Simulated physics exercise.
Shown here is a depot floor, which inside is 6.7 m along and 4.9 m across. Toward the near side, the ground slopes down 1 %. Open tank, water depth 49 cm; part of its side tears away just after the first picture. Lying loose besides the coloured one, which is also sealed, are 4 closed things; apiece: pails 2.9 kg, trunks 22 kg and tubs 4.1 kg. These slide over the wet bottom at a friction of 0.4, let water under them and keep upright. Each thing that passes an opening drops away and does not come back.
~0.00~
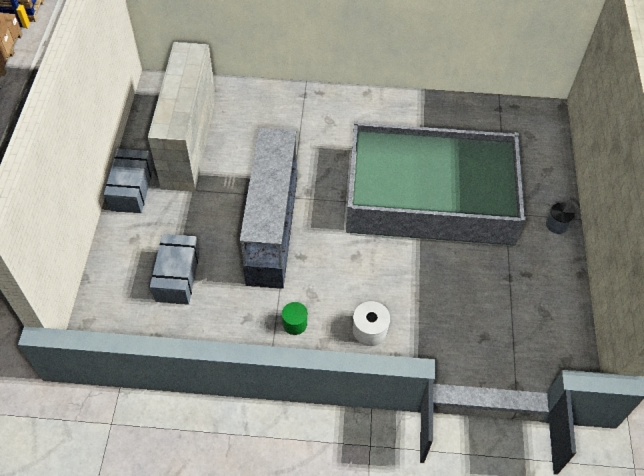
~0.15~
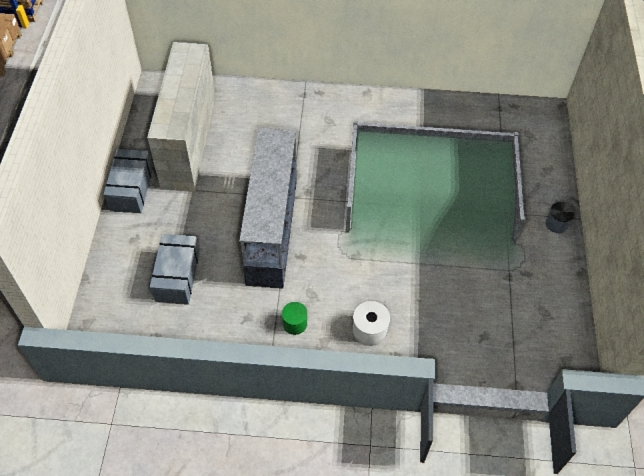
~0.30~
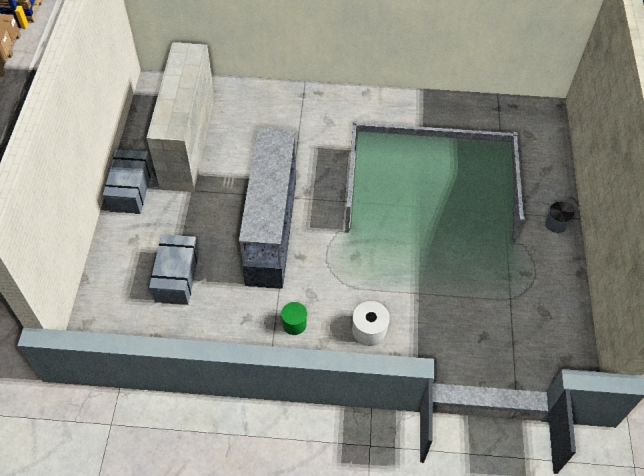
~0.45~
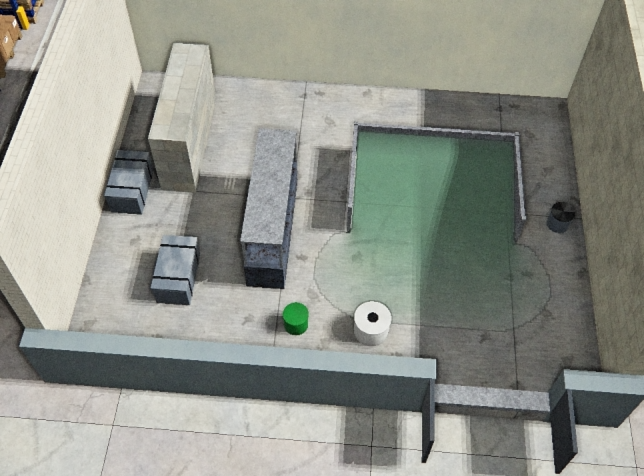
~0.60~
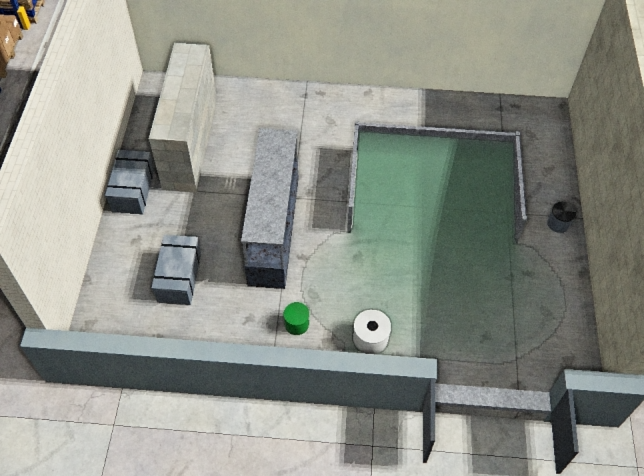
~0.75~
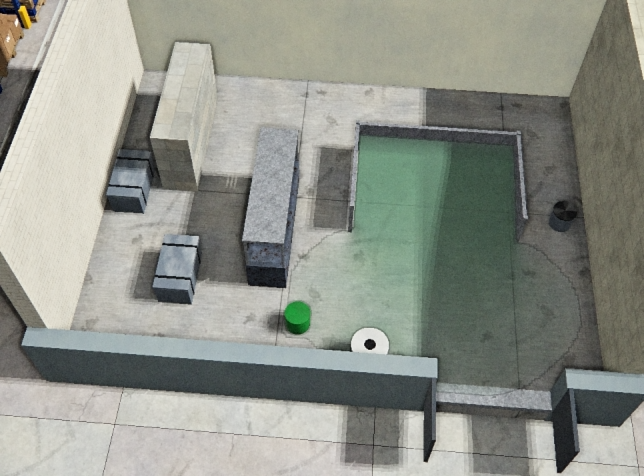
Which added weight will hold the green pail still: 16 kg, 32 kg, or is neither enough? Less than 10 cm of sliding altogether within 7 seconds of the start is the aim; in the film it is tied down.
I think only the bigger filling works.
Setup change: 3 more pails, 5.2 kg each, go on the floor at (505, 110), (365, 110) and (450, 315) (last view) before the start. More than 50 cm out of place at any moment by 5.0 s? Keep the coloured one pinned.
Result by item: Within it; within it; beyond it.
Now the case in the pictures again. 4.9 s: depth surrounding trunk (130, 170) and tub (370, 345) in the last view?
First about 4 cm, second about 8 cm.
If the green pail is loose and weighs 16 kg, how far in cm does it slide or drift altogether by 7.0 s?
50 cm in all.
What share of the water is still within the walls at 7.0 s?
I'd say some 54 percent hasn't gone yet.
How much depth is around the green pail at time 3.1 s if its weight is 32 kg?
Something like 8 centimetres.
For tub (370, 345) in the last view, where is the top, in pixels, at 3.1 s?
Look for it near (214, 324).
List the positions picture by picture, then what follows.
In the first frame, the green pail at (295, 313), on the bottom; 3.0 m2 under water; 0 of 5 have shifted.
In the second frame, the green pail at (295, 313), on the bottom; 4.1 m2 under water; 0 of 5 have shifted.
In the third frame, the green pail at (294, 313) rests on the ground; water covers 5.3 m2; 0 of 5 have shifted.
In the fourth frame, the green pail at (296, 314), on the bottom; 6.7 m2 under water; 0 of 5 have shifted.
In the fifth frame, the green pail at (297, 313), on the bottom; 8.2 m2 under water; 1 of 5 have shifted.
In the sixth frame, the green pail at (297, 313) rests on the ground; 9.7 m2 under water; 1 of 5 have shifted.
After 1.4 s the green pail would be 0 cm from its start with 16 kg and 0 cm from its start with 32 kg; 5 cm of water round it then.
After 3.1 s the green pail would be 52 cm from its start with 16 kg and 0 cm from its start with 32 kg; 8 cm of water round it then.
After 4.9 s the green pail would be 54 cm from its start with 16 kg and 0 cm from its start with 32 kg; 5 cm of water round it then.
After 7.0 s the green pail would be 54 cm from its start with 16 kg and 0 cm from its start with 32 kg; 3 cm of water round it then.
